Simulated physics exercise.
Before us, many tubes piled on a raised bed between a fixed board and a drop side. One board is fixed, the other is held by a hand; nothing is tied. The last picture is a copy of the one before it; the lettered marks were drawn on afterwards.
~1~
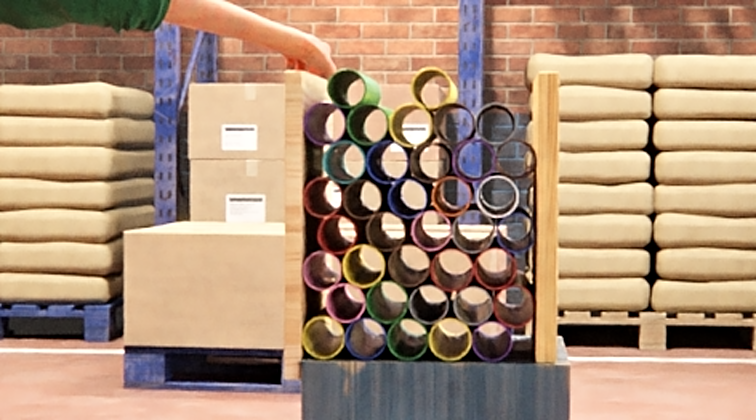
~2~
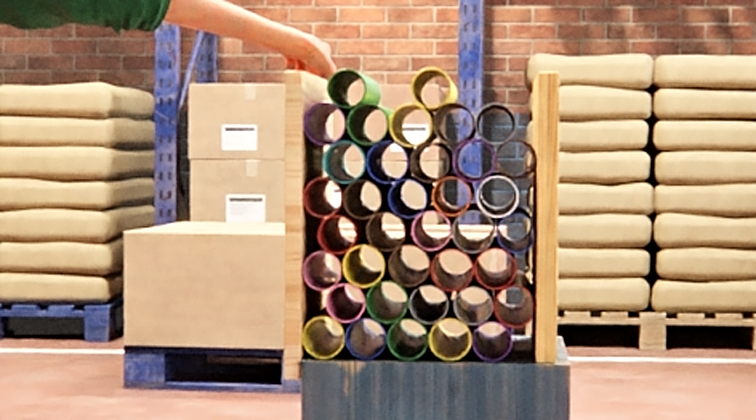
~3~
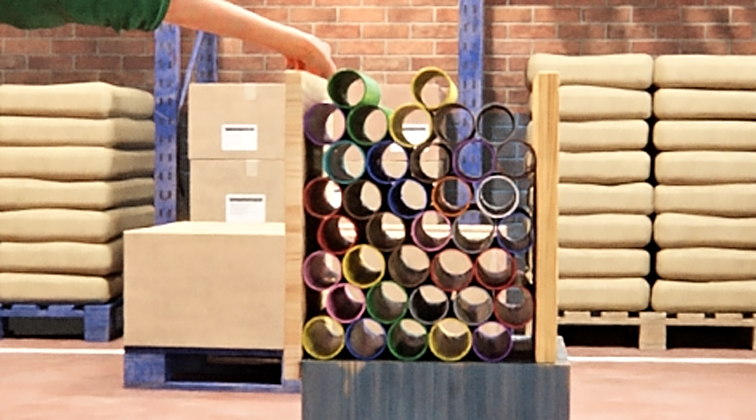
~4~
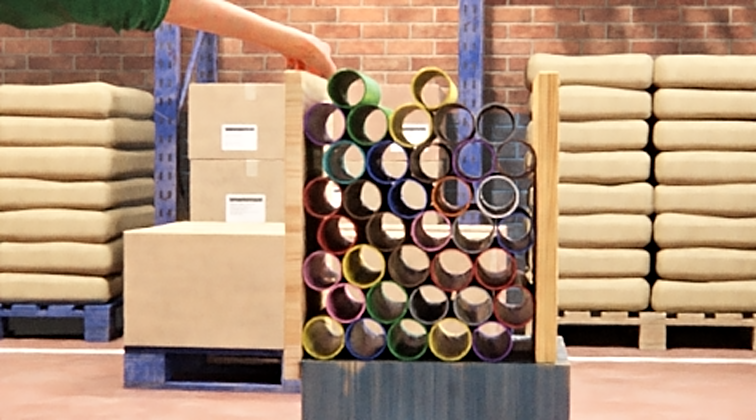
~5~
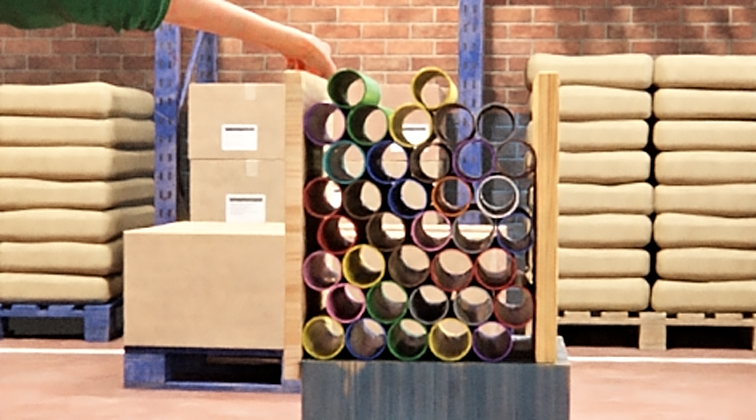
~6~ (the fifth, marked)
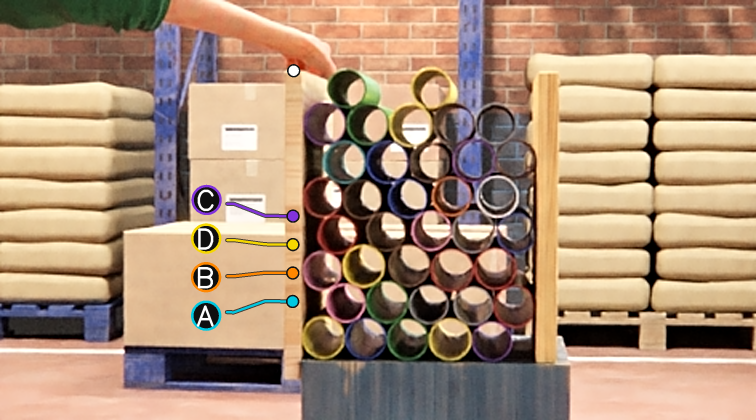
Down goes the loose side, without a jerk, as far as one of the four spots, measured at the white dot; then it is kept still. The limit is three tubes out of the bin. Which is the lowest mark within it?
Stop at C.
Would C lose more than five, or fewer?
Fewer than five.
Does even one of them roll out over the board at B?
At B: Yes.
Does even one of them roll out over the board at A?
At A: Yes.
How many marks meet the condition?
One of the four.
On the marked copy, A at (293, 302); B at (293, 273); C at (293, 216); D at (293, 245); the white dot at (294, 70).
With C. Early on, top of the board (303, 136).
Further on, top of the board (302, 210).
At the end, top of the board (302, 216), two out over the board.
As for the rest, A more than three out over the board; B more than three out over the board; D more than three out over the board.
